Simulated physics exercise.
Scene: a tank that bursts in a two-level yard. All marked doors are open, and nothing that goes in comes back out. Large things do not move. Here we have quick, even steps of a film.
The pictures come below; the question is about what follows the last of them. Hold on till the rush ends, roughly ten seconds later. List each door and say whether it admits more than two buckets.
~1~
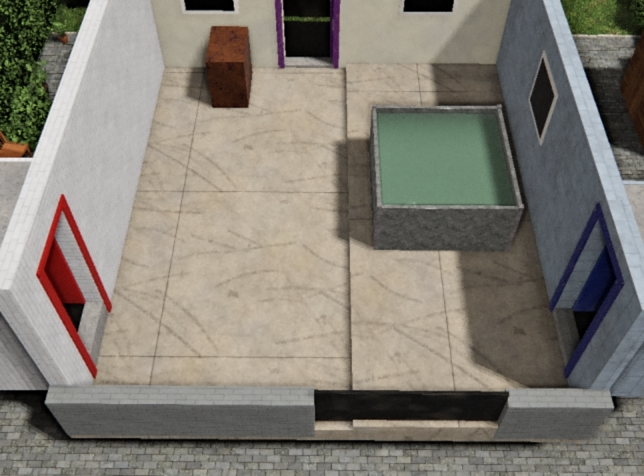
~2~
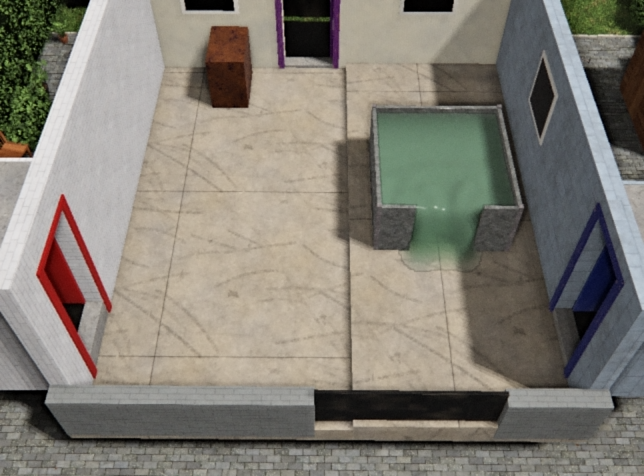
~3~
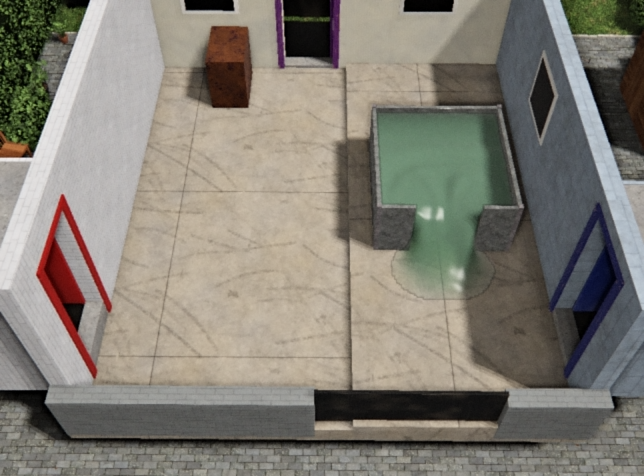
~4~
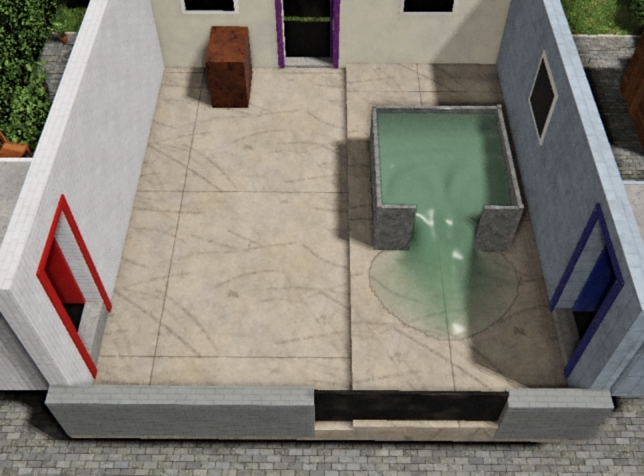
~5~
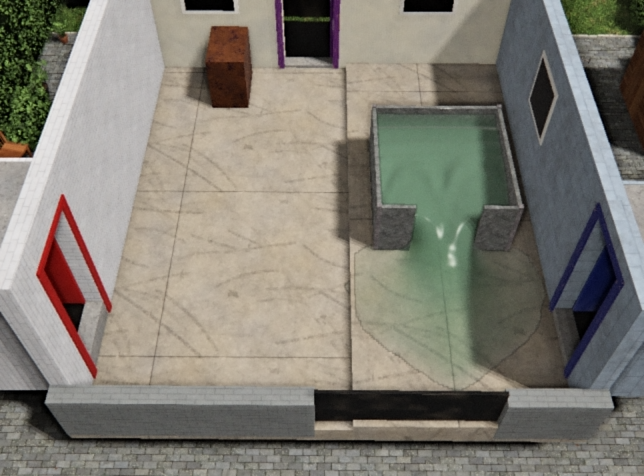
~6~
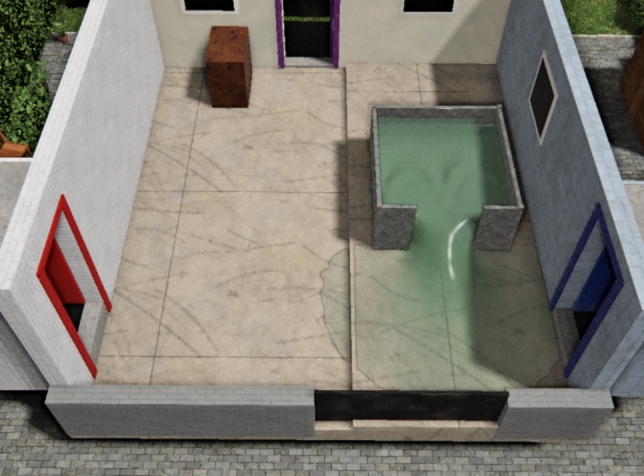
Blue door - admits more than two; red door - admits no more than two; purple door - admits more than two.
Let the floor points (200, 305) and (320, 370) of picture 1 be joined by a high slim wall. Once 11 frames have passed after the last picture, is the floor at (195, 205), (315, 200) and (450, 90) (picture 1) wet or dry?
Lab note - point 1: Parched; point 2: Parched; point 3: Parched.
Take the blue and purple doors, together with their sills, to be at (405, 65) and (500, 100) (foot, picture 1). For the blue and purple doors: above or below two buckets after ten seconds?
Blue door falls short, purple door falls short.
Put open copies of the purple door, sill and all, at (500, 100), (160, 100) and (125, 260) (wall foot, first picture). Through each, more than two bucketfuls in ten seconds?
First falls short, then tops the limit, then tops the limit.
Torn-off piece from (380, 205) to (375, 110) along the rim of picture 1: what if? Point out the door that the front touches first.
The red-painted one.
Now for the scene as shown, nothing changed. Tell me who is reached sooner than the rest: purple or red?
The door marked red.
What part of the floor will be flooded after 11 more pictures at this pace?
Estimate: Some 30 in a hundred.
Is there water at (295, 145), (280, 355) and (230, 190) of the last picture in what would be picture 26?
First spot not wet, second soaked, third not wet.
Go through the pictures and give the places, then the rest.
In the first picture, the open tank at (442, 158) is whole and still.
In the second picture, water pours out at (443, 235) and has run to (407, 260).
In the third picture, the front is at (426, 294), out from the gap at (443, 236).
In the fourth picture, the front is at (439, 335), out from the gap at (443, 236).
In the fifth picture, the front is at (449, 383), out from the gap at (443, 236).
In the sixth picture, water pours out at (443, 235) and has run to a hidden place.
A moment on, water covers 25 % of the floor; the blue door under two buckets in, the red door not reached, the purple door not reached.
Next, water covers 30 % of the floor; the blue door over two buckets in, the red door not reached, the purple door not reached.
Then, water covers 40 % of the floor; the blue door far over two buckets in, the red door wet at the sill, nothing in, the purple door not reached.
Later, water covers 75 % of the floor; the blue door far over two buckets in, the red door wet at the sill, nothing in, the purple door not reached.
In the end, water covers 95 % of the floor; the blue door far over two buckets in, the red door wet at the sill, nothing in, the purple door over two buckets in.
